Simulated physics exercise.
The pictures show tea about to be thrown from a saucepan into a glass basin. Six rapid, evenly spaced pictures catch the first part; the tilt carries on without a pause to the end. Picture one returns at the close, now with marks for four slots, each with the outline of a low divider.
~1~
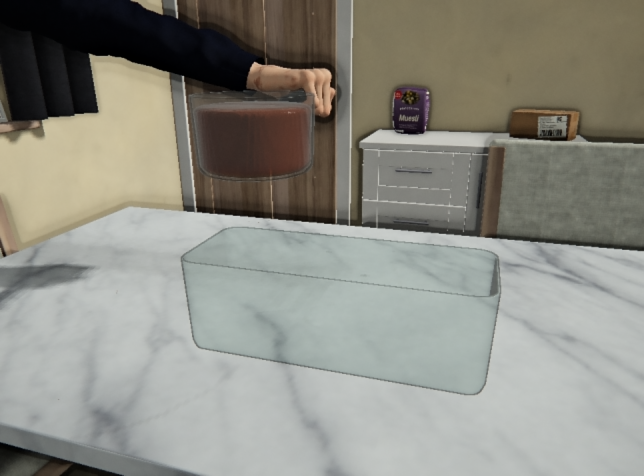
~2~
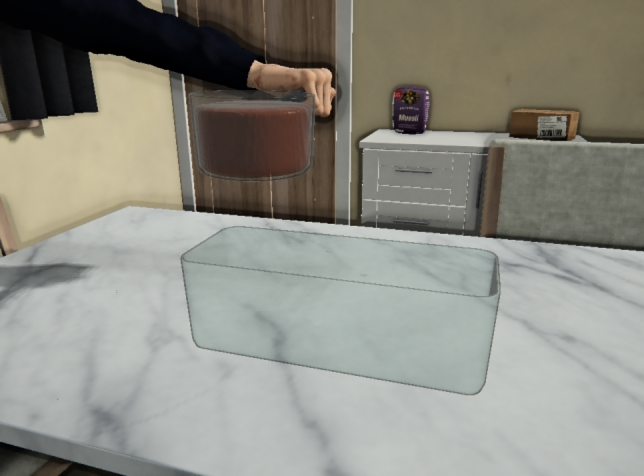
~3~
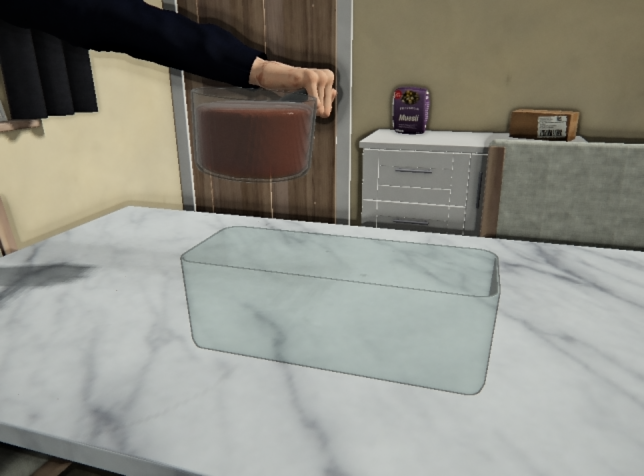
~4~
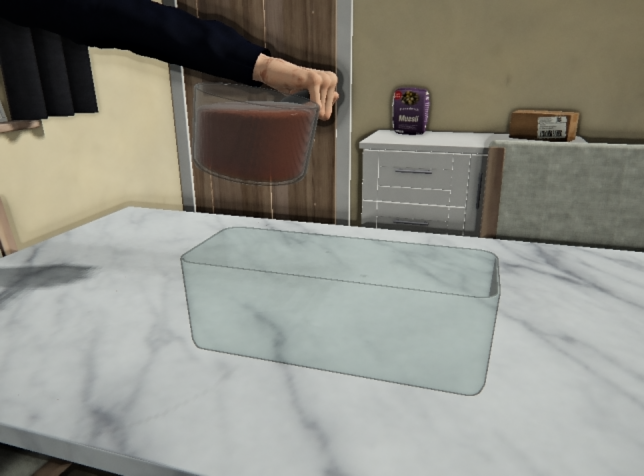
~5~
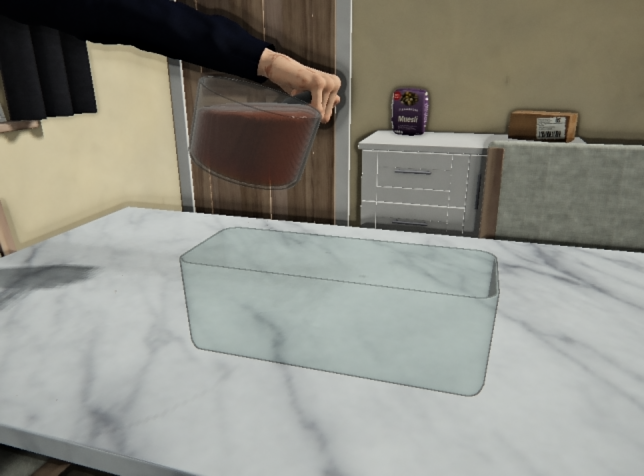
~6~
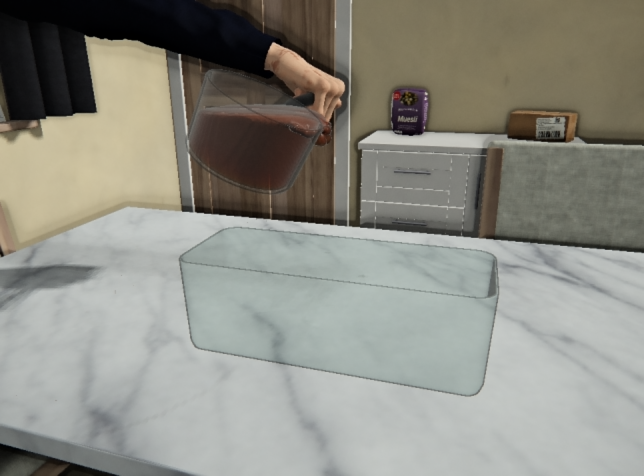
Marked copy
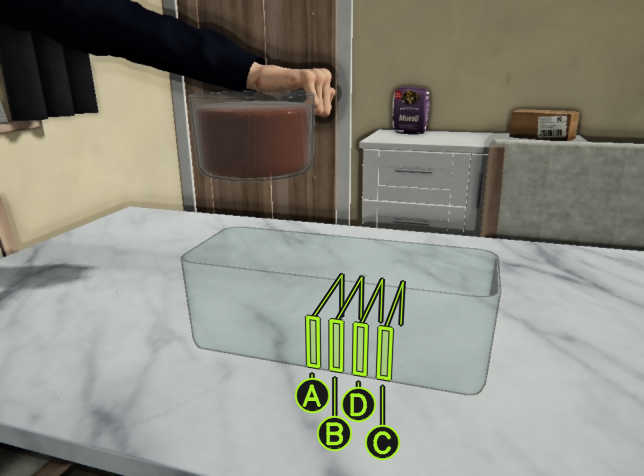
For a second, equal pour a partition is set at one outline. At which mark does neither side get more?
Choose D.
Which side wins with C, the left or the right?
The left side.
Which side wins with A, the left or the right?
The right side.
On the marked copy, A at (312, 373); B at (334, 377); C at (382, 386); D at (358, 382).
If A is chosen, about 3 % ends left of the wall and 96 % right of it.
If B is chosen, about 22 % ends left of the wall and 77 % right of it.
If C is chosen, about 85 % ends left of the wall and 14 % right of it.
If D is chosen, about 47 % ends left of the wall and 52 % right of it.
